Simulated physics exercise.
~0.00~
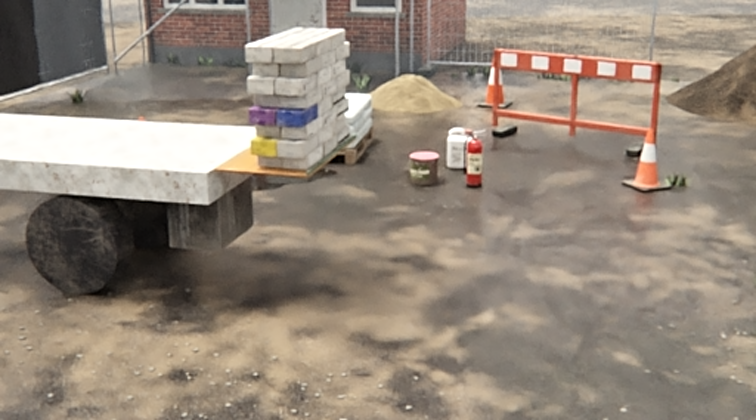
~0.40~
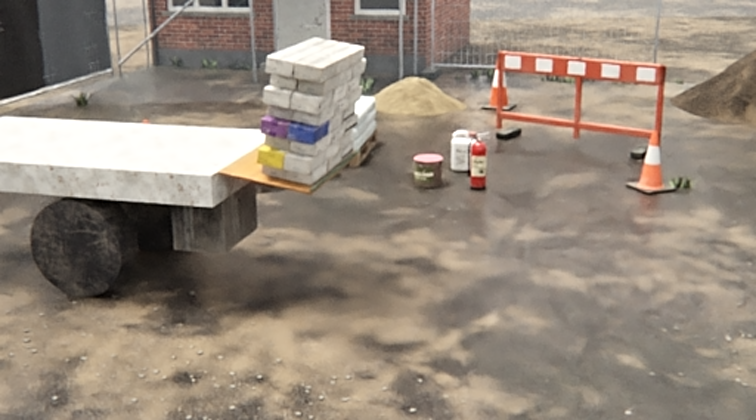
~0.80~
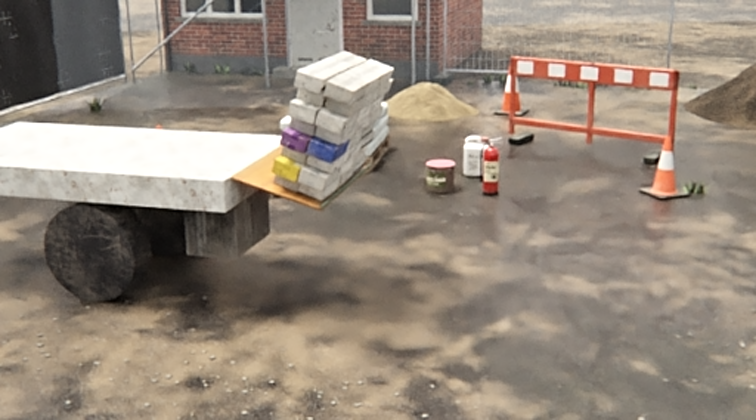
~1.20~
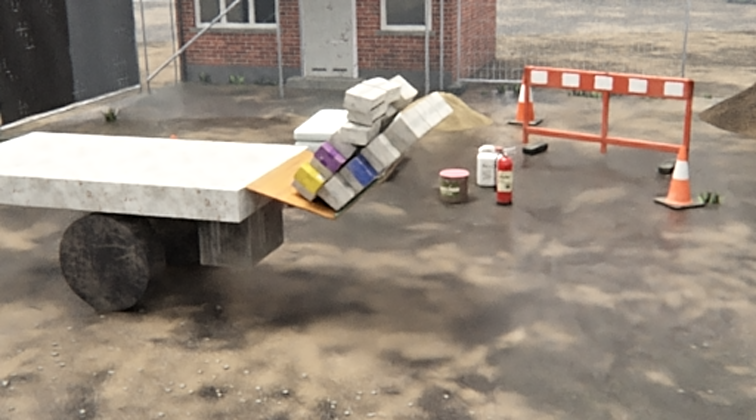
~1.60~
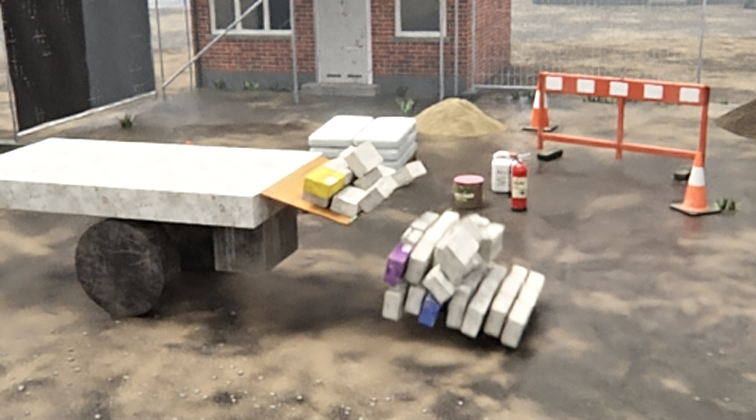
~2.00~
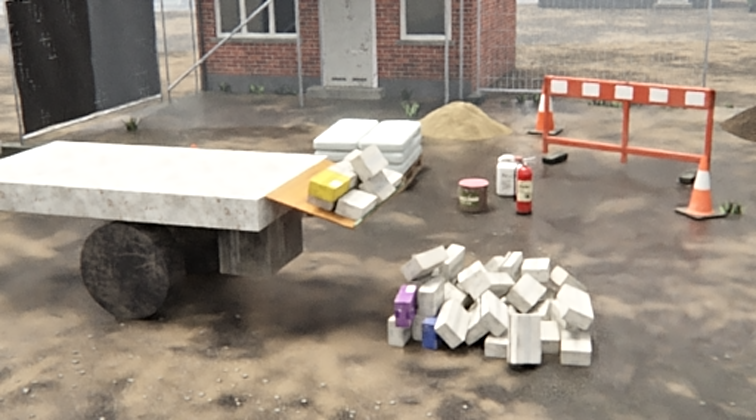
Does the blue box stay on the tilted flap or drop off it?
The blue box drops off the flap and ends up on the ground with the heap of fallen boxes.
